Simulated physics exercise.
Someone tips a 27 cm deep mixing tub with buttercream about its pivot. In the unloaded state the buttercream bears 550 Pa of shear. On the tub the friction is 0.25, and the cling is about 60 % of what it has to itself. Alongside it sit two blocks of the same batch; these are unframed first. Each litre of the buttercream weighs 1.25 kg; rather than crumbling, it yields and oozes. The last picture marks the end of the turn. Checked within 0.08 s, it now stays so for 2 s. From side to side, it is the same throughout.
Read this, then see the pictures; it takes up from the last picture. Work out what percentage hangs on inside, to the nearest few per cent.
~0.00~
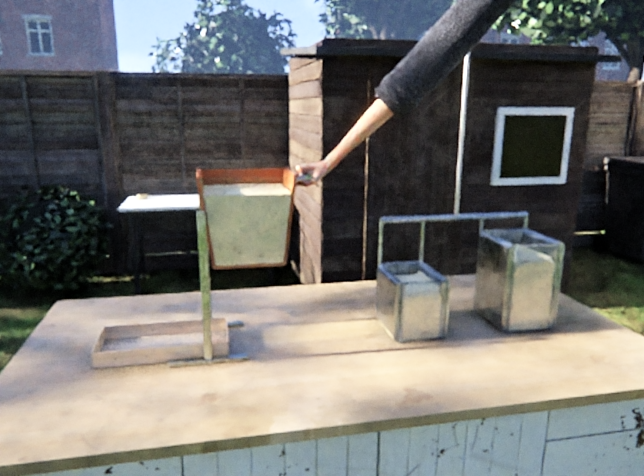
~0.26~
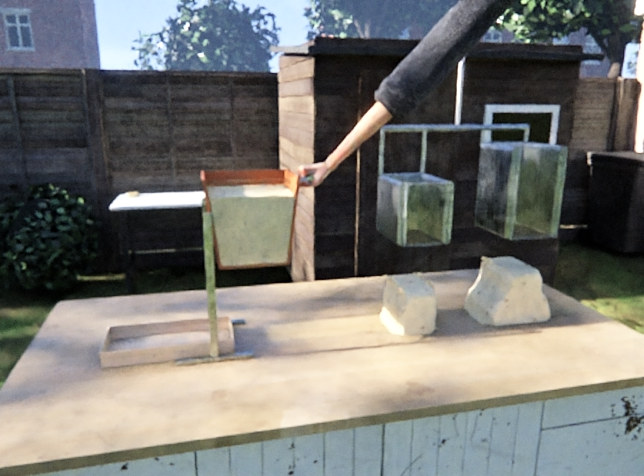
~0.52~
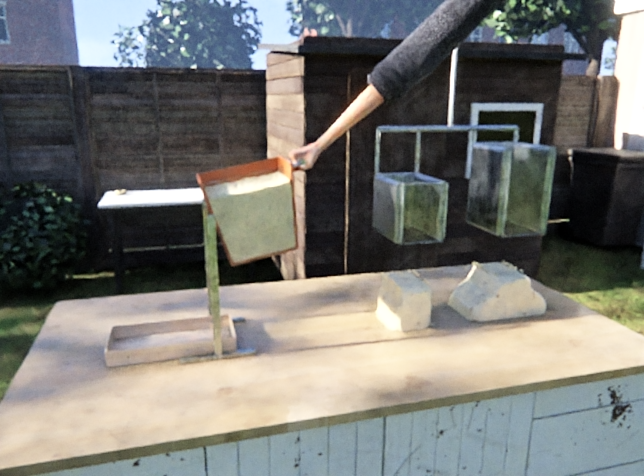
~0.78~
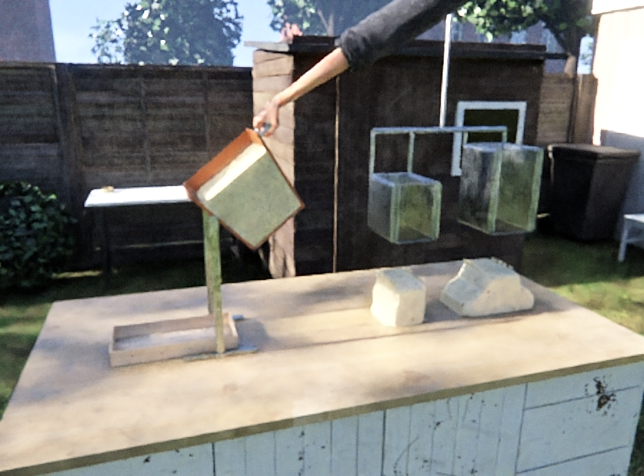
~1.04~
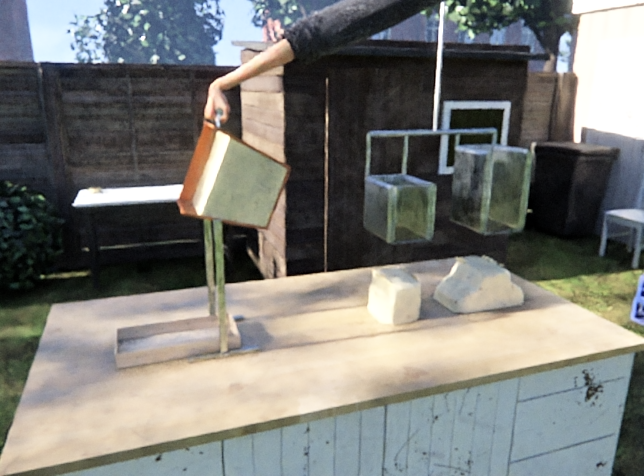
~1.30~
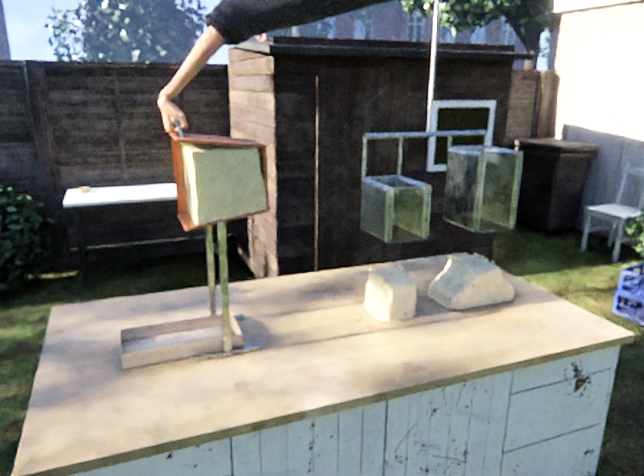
Some 43 in every hundred.
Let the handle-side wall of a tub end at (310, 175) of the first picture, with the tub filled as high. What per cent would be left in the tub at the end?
I'd say around 35 percent would remain in the tub at the end.
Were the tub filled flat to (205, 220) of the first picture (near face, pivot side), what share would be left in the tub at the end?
Roughly 70 per cent would still be in the tub at the end.
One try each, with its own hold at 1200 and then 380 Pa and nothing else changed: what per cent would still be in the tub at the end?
100 %, then 35 %.
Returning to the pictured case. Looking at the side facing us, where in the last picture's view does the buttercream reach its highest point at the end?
Around (242, 188).
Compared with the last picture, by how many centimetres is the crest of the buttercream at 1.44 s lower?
I reckon it's close to 3 cm.
After 1.44 s, the tub is at 92 degrees and holds 94 %.
After 1.61 s, the tub is at 92 degrees and holds 63 %.
After 1.78 s, the tub is at 92 degrees and holds 47 %.
After 1.95 s, the tub is at 92 degrees and holds 43 %.
After 3.30 s, the tub is at 92 degrees and holds 43 %.
